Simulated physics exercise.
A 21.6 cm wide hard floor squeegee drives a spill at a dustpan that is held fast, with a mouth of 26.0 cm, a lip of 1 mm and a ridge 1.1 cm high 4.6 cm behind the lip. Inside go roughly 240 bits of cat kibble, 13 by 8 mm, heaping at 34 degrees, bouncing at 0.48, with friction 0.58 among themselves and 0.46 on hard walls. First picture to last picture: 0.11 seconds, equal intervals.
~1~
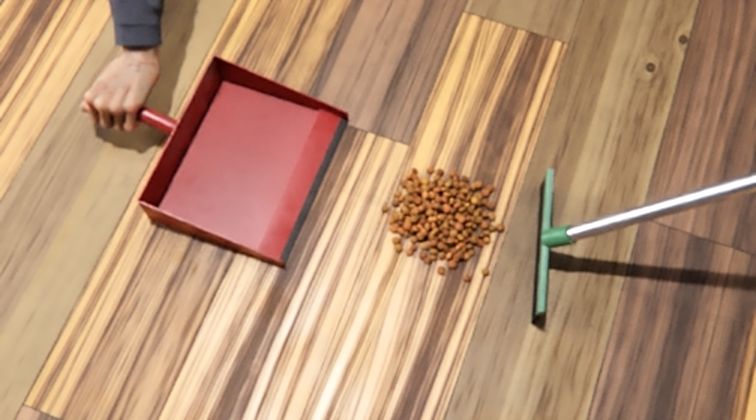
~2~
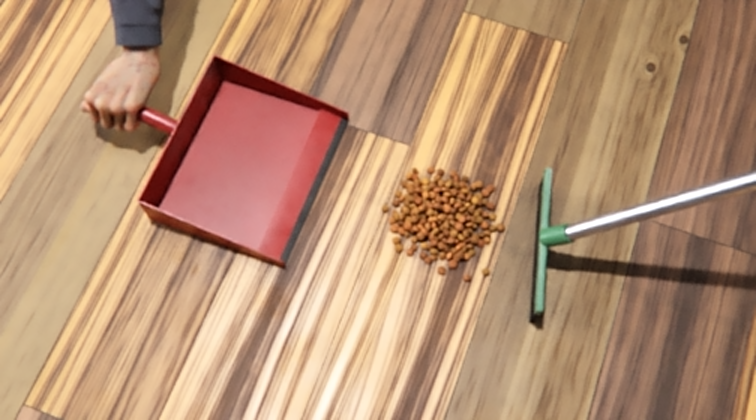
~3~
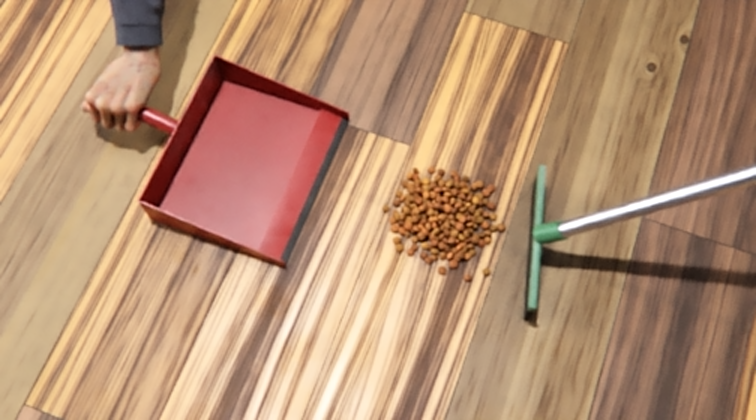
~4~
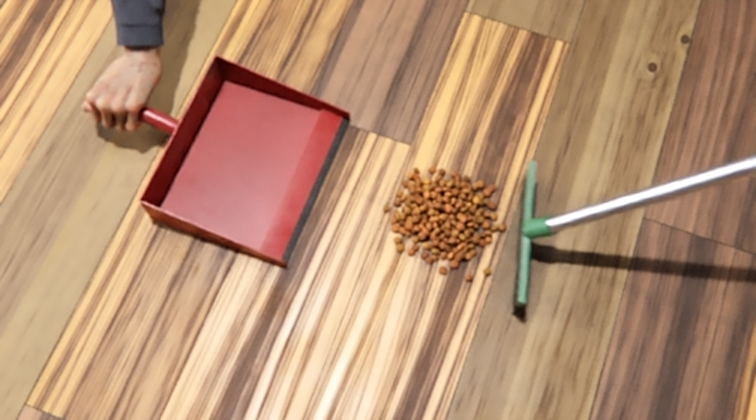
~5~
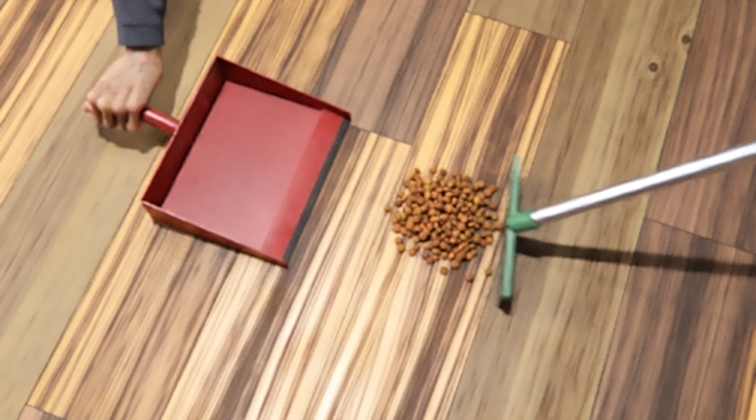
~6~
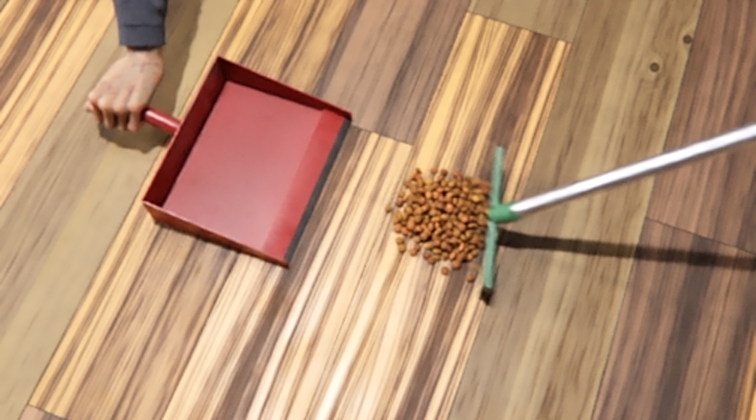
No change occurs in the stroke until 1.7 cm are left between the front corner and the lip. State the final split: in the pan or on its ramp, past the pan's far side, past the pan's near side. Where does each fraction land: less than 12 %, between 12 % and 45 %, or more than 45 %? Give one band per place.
Pan: It will be a large share; far side: It will be a small share; near side: It will be a small share.
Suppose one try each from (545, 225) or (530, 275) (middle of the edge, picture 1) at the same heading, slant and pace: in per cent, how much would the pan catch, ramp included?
Roughly 60 % and 75 %.
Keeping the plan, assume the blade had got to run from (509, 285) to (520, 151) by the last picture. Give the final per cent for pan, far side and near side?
Pan: 20, far side: 10, near side: 0.
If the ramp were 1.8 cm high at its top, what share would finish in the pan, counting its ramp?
About 65 %.
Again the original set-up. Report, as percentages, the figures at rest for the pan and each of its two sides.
The pan holds 70 per cent at the end, the far side 5 per cent and the near side 5 per cent.
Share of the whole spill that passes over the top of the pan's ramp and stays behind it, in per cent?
Roughly 45 percent.
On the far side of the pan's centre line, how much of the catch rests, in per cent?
Roughly 50 per cent.
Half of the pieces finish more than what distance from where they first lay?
About 26 cm.
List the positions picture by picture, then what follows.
In the first picture, blade from (540, 312) to (549, 175), moved 0.0 cm, 0 of the pieces shifted so far; middle of the pieces at (443, 216); pan at (240, 164).
In the second picture, blade from (538, 311) to (547, 174), moved 0.3 cm, 0 of the pieces shifted so far; middle of the pieces at (443, 216).
In the third picture, blade from (532, 307) to (541, 171), moved 1.4 cm, 0 of the pieces shifted so far; middle of the pieces at (444, 216).
In the fourth picture, blade from (521, 302) to (531, 167), moved 3.1 cm, 0 of the pieces shifted so far; middle of the pieces at (445, 216).
In the fifth picture, blade from (506, 295) to (517, 161), moved 5.5 cm, 1 of the pieces shifted so far; middle of the pieces at (445, 216).
In the sixth picture, blade from (486, 287) to (499, 153), moved 8.5 cm, 30 of the pieces shifted so far; middle of the pieces at (446, 216); pan at (244, 164).
Then, 0.09 s after the last picture, middle of the blade 13 cm from the lip; 0 % over the lip, far side 0 %, near side 0 %.
Then, 0.15 s after the last picture, middle of the blade 6 cm from the lip; 0 % over the lip, far side 5 %, near side 0 %.
Then, 0.35 s after the last picture, middle of the blade 4 cm from the lip; 70 % over the lip, far side 5 %, near side 5 %.
In the end, pan 70 %, far side 5 %, near side 5 %, in front of the lip or behind the blade 20 %.
